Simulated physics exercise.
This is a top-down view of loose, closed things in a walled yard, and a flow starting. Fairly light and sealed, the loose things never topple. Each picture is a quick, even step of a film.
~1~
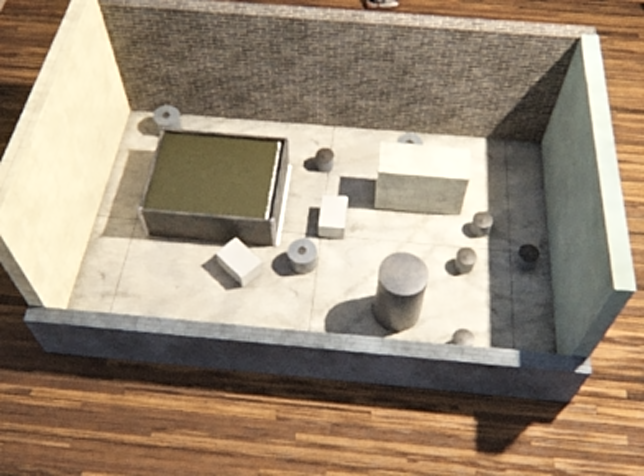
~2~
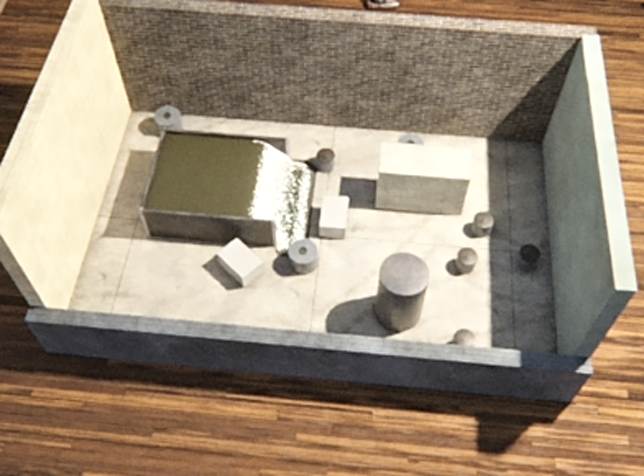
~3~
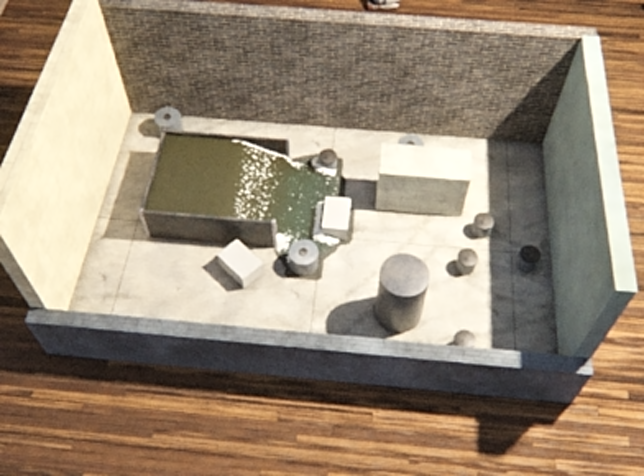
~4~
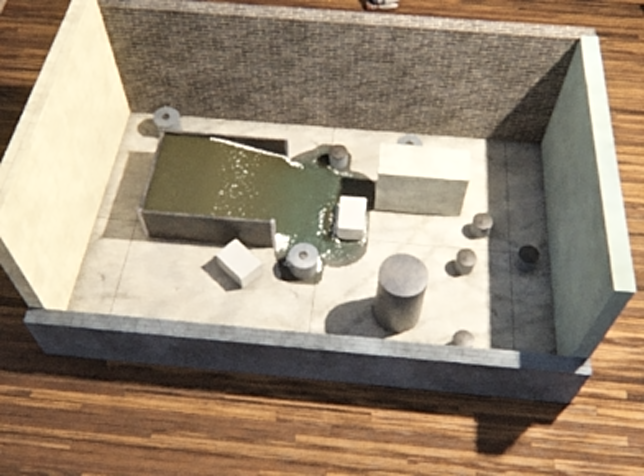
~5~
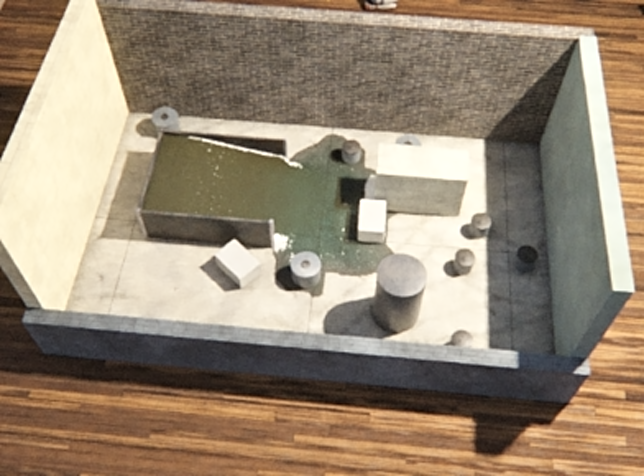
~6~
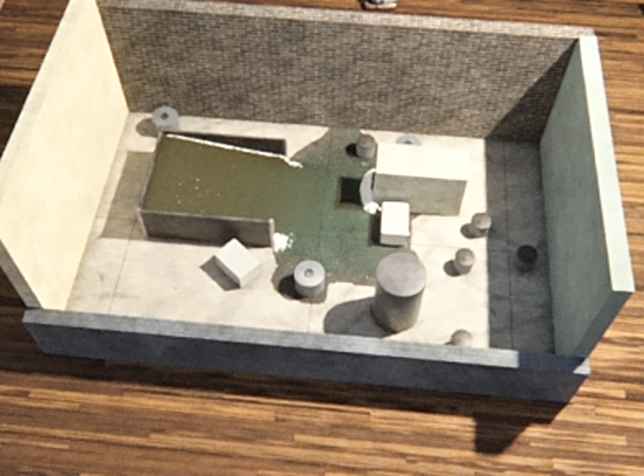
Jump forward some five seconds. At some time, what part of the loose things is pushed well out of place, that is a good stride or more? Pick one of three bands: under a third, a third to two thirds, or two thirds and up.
Two thirds and up.
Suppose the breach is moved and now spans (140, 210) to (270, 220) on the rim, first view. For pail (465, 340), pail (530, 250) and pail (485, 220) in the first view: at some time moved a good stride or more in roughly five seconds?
Object by object: Covered the distance, covered the distance, covered the distance.
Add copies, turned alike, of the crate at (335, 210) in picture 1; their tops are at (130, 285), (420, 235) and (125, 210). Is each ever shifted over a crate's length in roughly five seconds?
Results - 1: Doesn't go far; 2: Ends up far away; 3: Doesn't go far.
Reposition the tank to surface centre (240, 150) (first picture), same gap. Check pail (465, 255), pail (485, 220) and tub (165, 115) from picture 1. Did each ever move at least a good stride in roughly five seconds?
Lab note - in sequence: Displaced that much; displaced that much; less than that.
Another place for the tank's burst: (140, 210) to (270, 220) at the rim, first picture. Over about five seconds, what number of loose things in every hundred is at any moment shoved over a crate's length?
I'd guess around 50 percent of them.
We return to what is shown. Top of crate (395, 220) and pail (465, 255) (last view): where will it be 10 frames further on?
Around (531, 234) and (548, 299).
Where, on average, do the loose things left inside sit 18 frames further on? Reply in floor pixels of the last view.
What remains is centred near (425, 254).
A moment on, 3 of 10 are well off their spots; 0 afloat.
Next, 6 of 10 are well off their spots; 5 afloat.
Later, 7 of 10 are well off their spots; 7 afloat.
In the end, 7 of 10 are well off their spots, and 8 have been at some point; 7 afloat.
